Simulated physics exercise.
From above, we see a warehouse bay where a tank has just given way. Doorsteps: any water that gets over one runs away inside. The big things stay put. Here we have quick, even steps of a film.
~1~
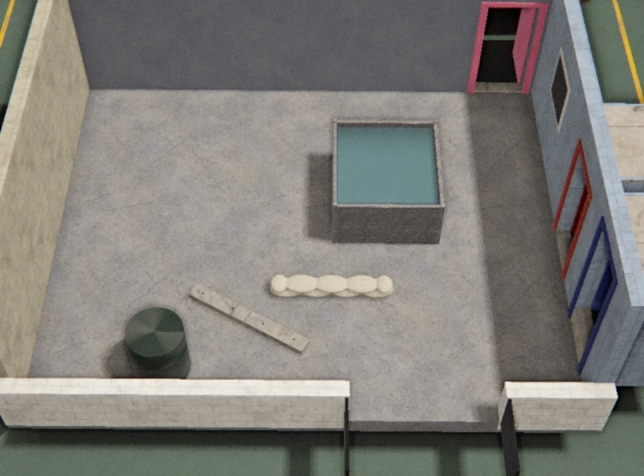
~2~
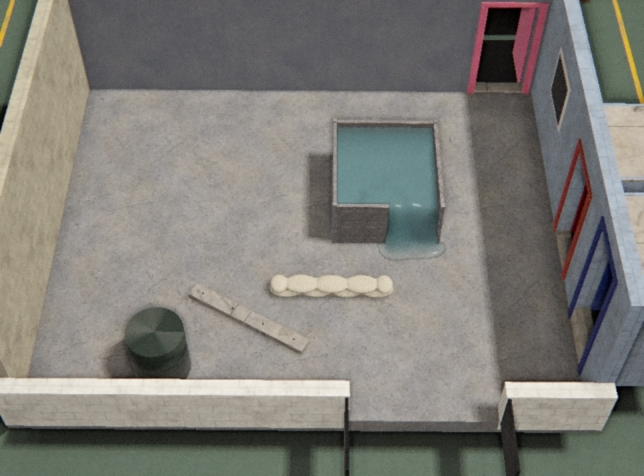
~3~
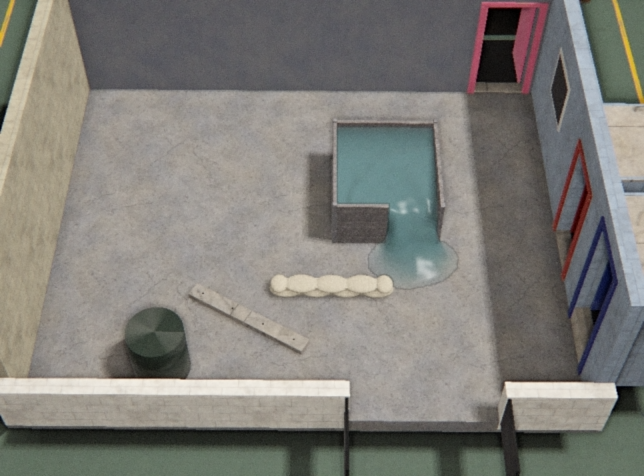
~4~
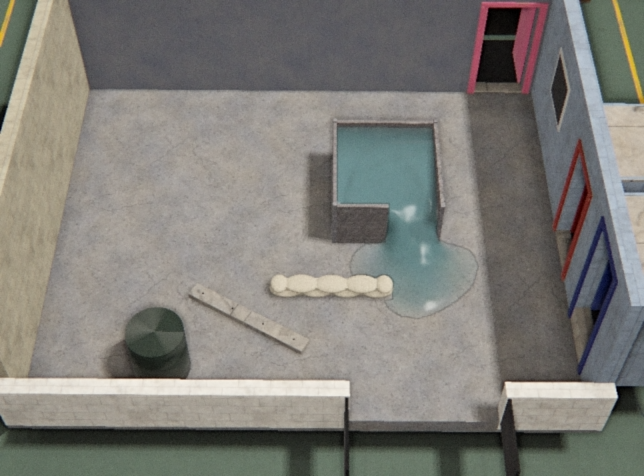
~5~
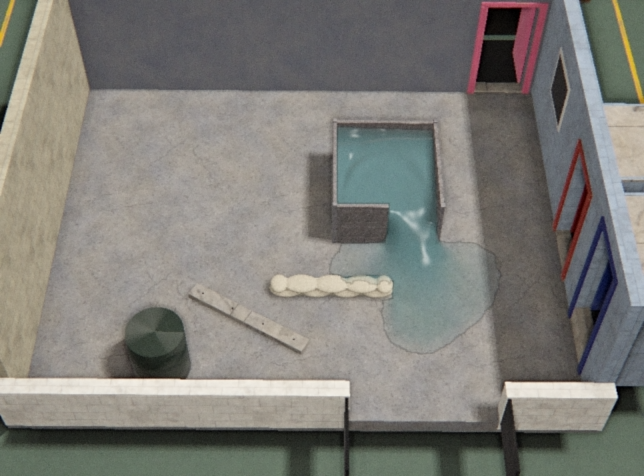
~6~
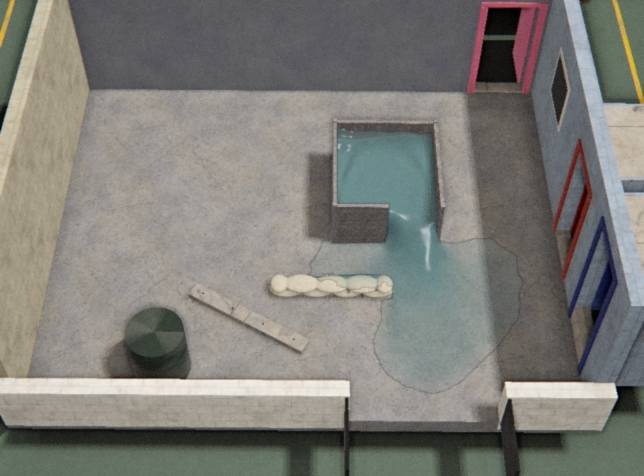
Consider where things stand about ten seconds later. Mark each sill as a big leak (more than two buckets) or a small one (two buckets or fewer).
Blue door: Small; red door: Small; pink door: Small.
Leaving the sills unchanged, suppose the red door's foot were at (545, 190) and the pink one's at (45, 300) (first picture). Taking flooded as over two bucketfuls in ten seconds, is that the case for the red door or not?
In this case the red door remains within bounds.
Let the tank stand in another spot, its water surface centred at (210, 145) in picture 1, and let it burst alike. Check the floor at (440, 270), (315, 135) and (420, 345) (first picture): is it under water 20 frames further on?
I'd say swamped for the first, still dry for the second and swamped for the third.
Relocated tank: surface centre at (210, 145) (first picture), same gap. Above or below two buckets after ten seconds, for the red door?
Red: Above the limit.
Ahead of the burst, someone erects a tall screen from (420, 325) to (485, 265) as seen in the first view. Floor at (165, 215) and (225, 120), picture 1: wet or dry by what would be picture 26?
Submerged, then untouched.
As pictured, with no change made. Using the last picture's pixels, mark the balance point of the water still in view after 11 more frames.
Centre: Close to (408, 250).
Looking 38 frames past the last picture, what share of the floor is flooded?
My estimate is close to 45 per cent.
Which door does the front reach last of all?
It's the pink one.
A moment on, water covers 25 % of the floor; the blue door wet at the sill, nothing in, the red door not reached, the pink door not reached.
Next, water covers 30 % of the floor; the blue door wet at the sill, nothing in, the red door wet at the sill, nothing in, the pink door not reached.
Then, water covers 35 % of the floor; the blue door wet at the sill, nothing in, the red door wet at the sill, nothing in, the pink door not reached.
Later, water covers 45 % of the floor; the blue door wet at the sill, nothing in, the red door under two buckets in, the pink door not reached.
In the end, water covers 55 % of the floor; the blue door wet at the sill, nothing in, the red door under two buckets in, the pink door under two buckets in.
